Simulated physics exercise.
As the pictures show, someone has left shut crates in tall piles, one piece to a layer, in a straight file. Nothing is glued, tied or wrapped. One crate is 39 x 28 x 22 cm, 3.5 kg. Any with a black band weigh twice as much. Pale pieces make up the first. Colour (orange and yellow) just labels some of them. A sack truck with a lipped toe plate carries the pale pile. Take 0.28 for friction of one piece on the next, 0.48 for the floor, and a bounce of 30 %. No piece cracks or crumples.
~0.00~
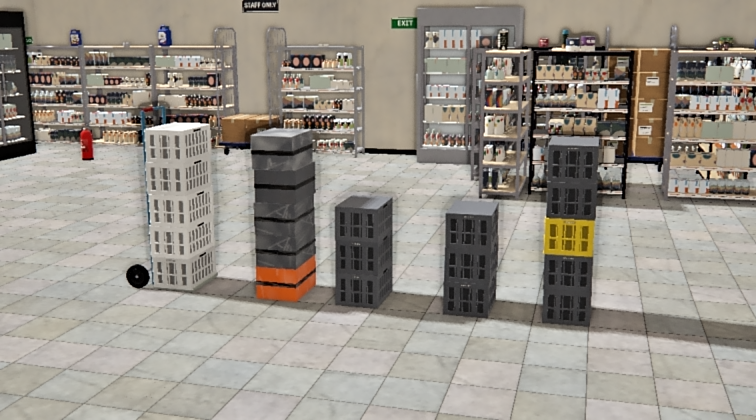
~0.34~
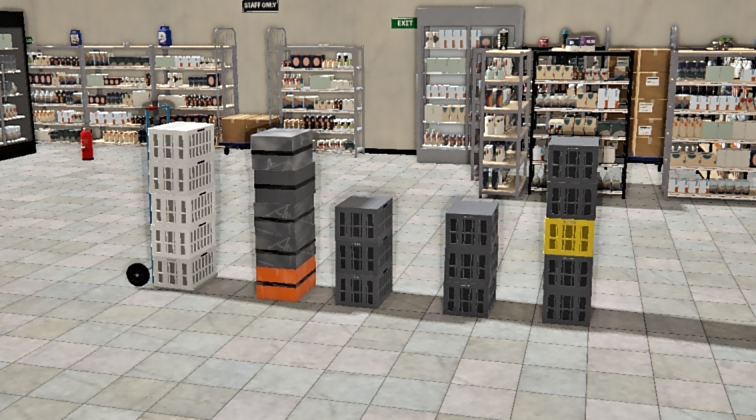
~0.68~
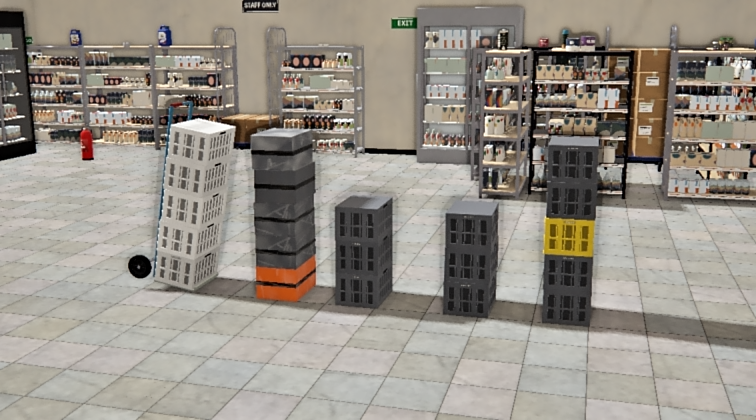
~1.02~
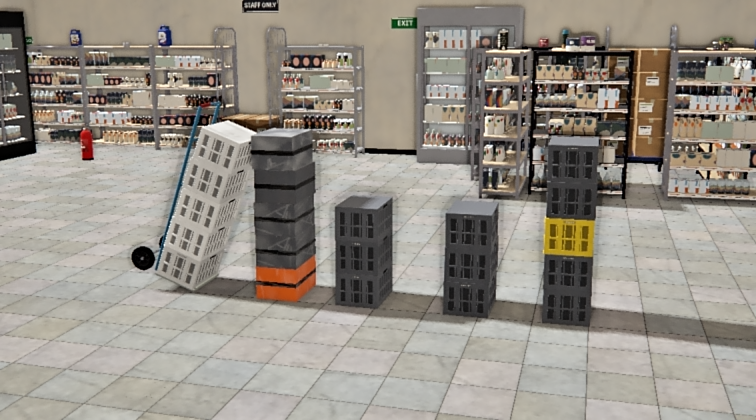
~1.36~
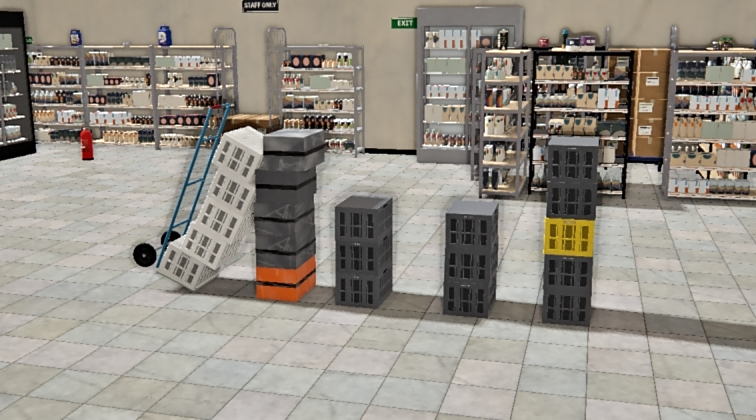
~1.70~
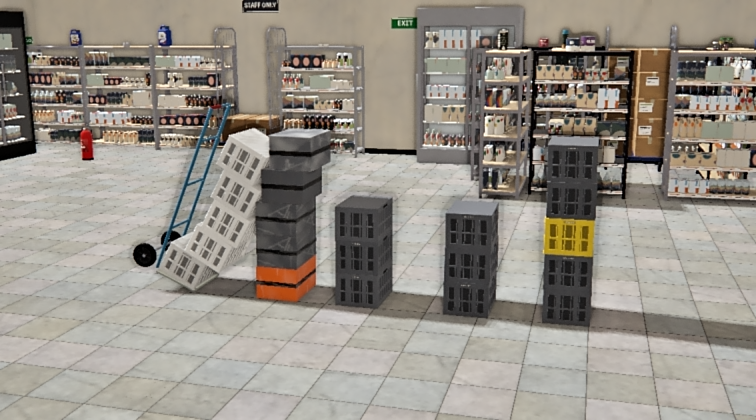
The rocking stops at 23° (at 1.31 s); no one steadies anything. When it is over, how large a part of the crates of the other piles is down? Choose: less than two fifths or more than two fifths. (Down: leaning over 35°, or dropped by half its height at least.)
The part is less than two fifths.
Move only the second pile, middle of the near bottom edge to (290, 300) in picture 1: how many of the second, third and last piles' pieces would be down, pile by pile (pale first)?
In that case second 4, third 2, last 4.
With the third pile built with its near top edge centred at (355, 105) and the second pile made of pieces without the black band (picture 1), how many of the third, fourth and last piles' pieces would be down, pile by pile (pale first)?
Then third 6, fourth 2, last 4.
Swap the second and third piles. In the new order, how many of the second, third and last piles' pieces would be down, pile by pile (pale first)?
Then second 0, third 0, last 0.
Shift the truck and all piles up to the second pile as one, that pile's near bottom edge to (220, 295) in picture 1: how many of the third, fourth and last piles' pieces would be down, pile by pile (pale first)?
Then third 0, fourth 0, last 0.
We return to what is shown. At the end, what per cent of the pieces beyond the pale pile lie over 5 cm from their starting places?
5 per cent.
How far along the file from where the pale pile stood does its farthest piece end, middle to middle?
About 50 cm.
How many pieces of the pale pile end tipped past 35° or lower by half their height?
0 pale pieces.
Around 1.82 s, 0 of the pale pile down; none of the 16 other crates down, 2 disturbed.
Finally (2.4 s), 0 of the pale pile down; none of the 16 other crates down, 2 disturbed; orange crate unmoved; yellow crate unmoved. That is 0 per cent. Seen by the last camera, middles, orange crate near (287, 276), yellow crate near (570, 230).
